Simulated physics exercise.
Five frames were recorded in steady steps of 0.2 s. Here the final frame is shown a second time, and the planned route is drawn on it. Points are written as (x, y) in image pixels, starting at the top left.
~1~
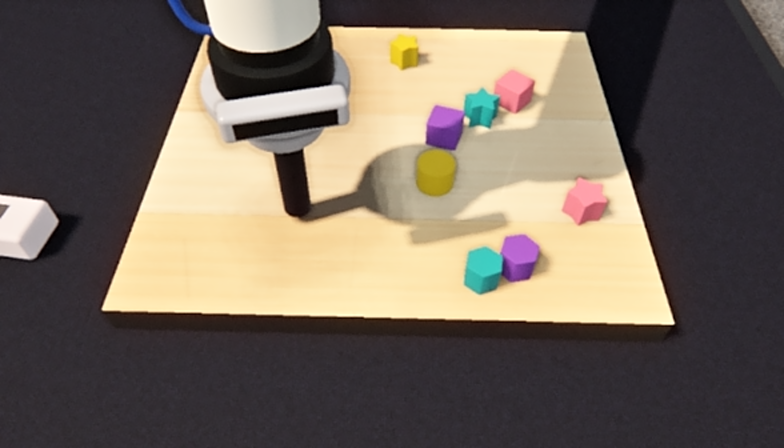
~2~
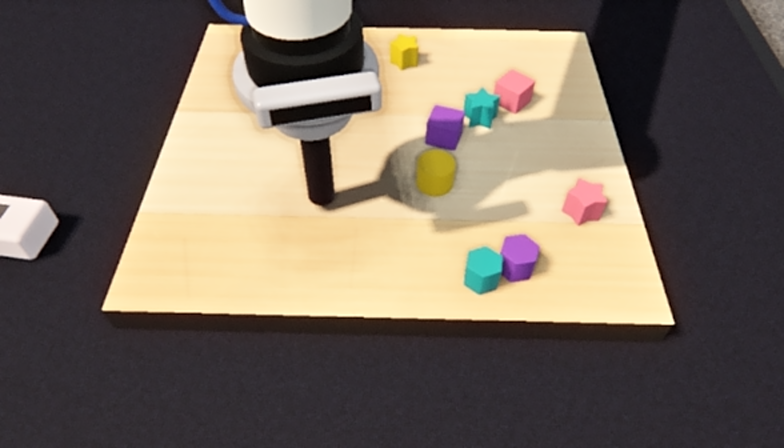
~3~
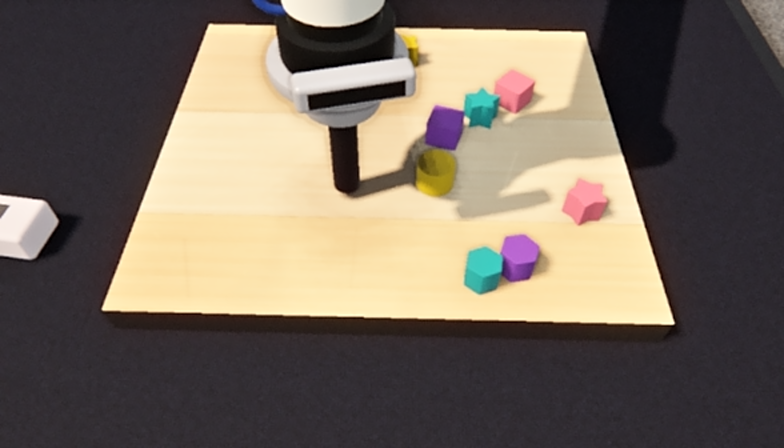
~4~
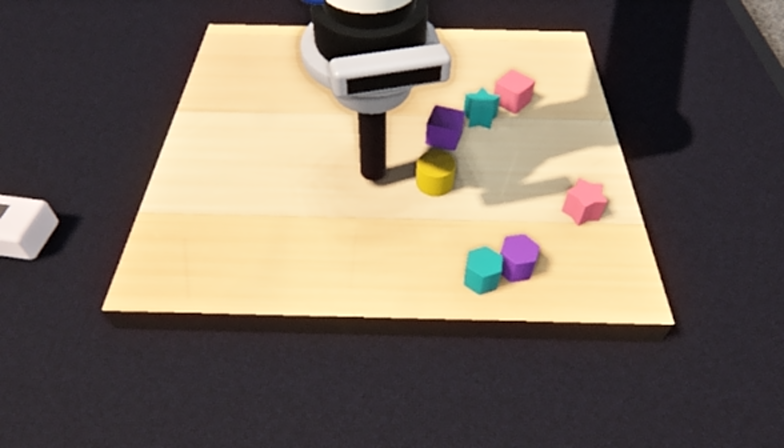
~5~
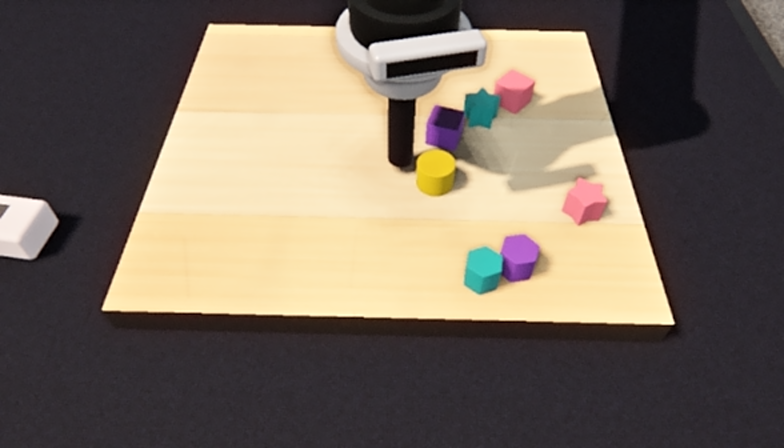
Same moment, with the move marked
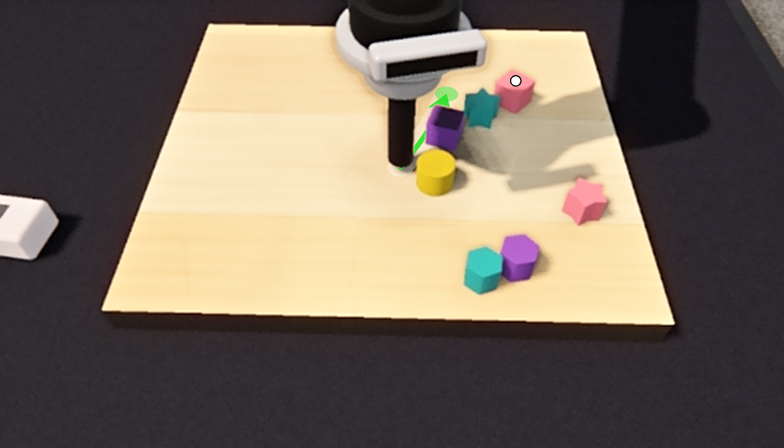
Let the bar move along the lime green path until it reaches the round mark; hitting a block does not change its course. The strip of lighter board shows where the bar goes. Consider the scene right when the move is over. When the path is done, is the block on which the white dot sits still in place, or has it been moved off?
That block will keep its spot.
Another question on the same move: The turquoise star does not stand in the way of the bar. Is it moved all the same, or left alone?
That block ends up displaced.
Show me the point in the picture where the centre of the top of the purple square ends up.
I expect it at (466, 104).
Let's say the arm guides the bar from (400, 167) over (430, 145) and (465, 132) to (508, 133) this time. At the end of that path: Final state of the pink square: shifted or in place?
It is shifted.
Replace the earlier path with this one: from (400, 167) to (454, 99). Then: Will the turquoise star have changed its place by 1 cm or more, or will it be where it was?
At the moment the path ends, the turquoise star no longer stands where it did.
Path on the board, from (400, 167) by way of (420, 142) and (435, 118) to (447, 94); the dot is on the pink square.
On the path given first. One third of the way, bar (421, 133); purple square (453, 113), turned 15° clockwise.
Two thirds of the way, bar (436, 109); purple square (465, 104), turned 80° clockwise; turquoise star (493, 96).
At the end, bar (447, 85); purple square (466, 104), turned 85° clockwise; turquoise star (494, 96); pink square in place.
